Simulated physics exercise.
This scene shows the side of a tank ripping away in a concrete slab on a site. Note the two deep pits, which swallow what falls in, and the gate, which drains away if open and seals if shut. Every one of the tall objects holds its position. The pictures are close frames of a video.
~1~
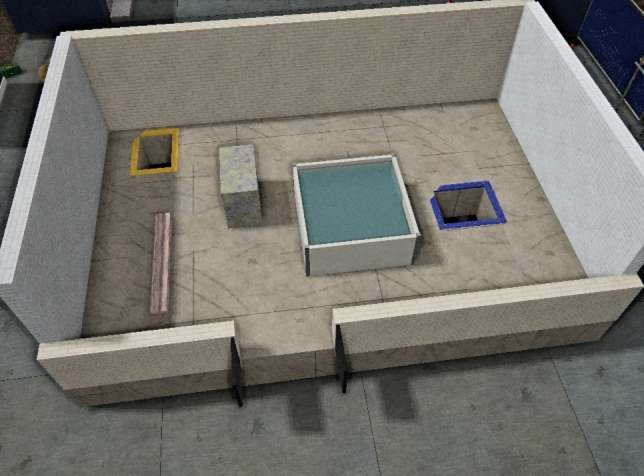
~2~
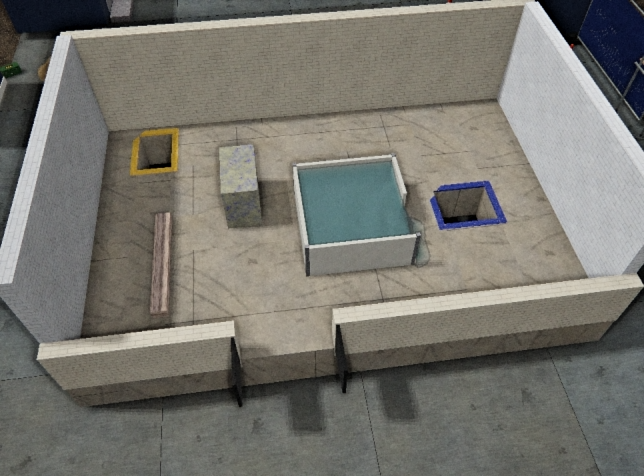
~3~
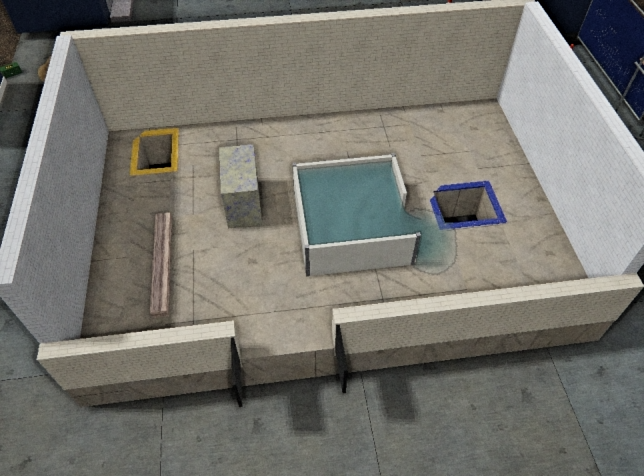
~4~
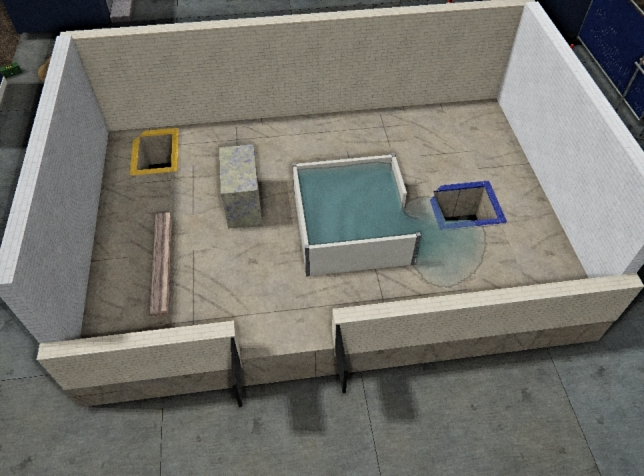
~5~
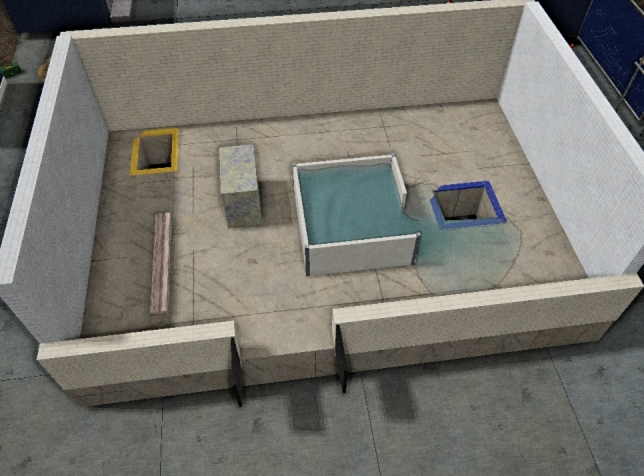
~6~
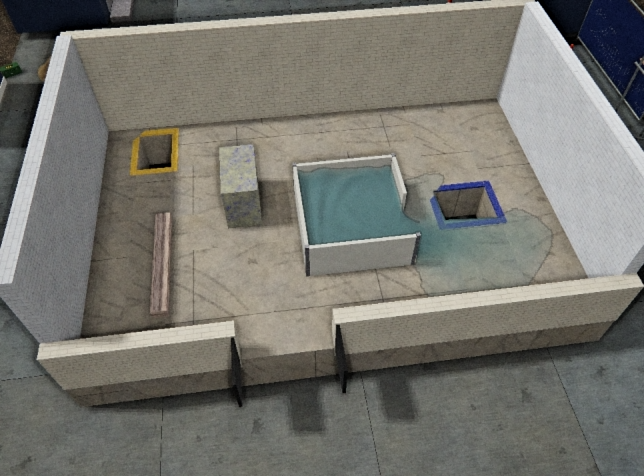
On a walled concrete slab with a gap in its front wall, a square tank of teal water sits between a stone block and a blue-rimmed pit. The tank's right side opens and water pours out, spreading across the floor around the pit toward the right.
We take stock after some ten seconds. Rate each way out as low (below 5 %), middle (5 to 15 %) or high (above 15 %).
Ratings - gate: Low; yellow pit: Low; blue pit: High.
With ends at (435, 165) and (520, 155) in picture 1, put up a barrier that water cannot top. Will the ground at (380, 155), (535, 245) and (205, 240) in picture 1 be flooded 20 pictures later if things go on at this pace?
Point by point: First spared, next swamped, last spared.
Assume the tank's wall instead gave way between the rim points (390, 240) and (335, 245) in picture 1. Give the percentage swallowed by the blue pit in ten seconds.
Blue 10 %.
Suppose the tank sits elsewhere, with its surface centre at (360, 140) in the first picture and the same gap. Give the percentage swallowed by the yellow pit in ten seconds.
Yellow: 4 %.
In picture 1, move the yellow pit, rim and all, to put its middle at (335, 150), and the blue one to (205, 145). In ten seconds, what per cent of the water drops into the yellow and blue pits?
Per cent: Yellow 14, blue 4.
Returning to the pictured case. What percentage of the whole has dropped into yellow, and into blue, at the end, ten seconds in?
0 in a hundred, then 30 in a hundred.
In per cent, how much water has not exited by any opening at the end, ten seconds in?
About 68 %.
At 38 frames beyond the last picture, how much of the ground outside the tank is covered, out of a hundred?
Near 50 in a hundred.
A moment on, water covers 15 % of the floor; the gate 0 %, the yellow pit 0 %, the blue pit 6 %.
Next, water covers 20 % of the floor; the gate 0 %, the yellow pit 0 %, the blue pit 10 %.
Then, water covers 30 % of the floor; the gate 0 %, the yellow pit 0 %, the blue pit 15 %.
Later, water covers 50 % of the floor; the gate 0 %, the yellow pit 0 %, the blue pit 23 %.
In the end, water covers 80 % of the floor; the gate 1 %, the yellow pit 0 %, the blue pit 30 %.
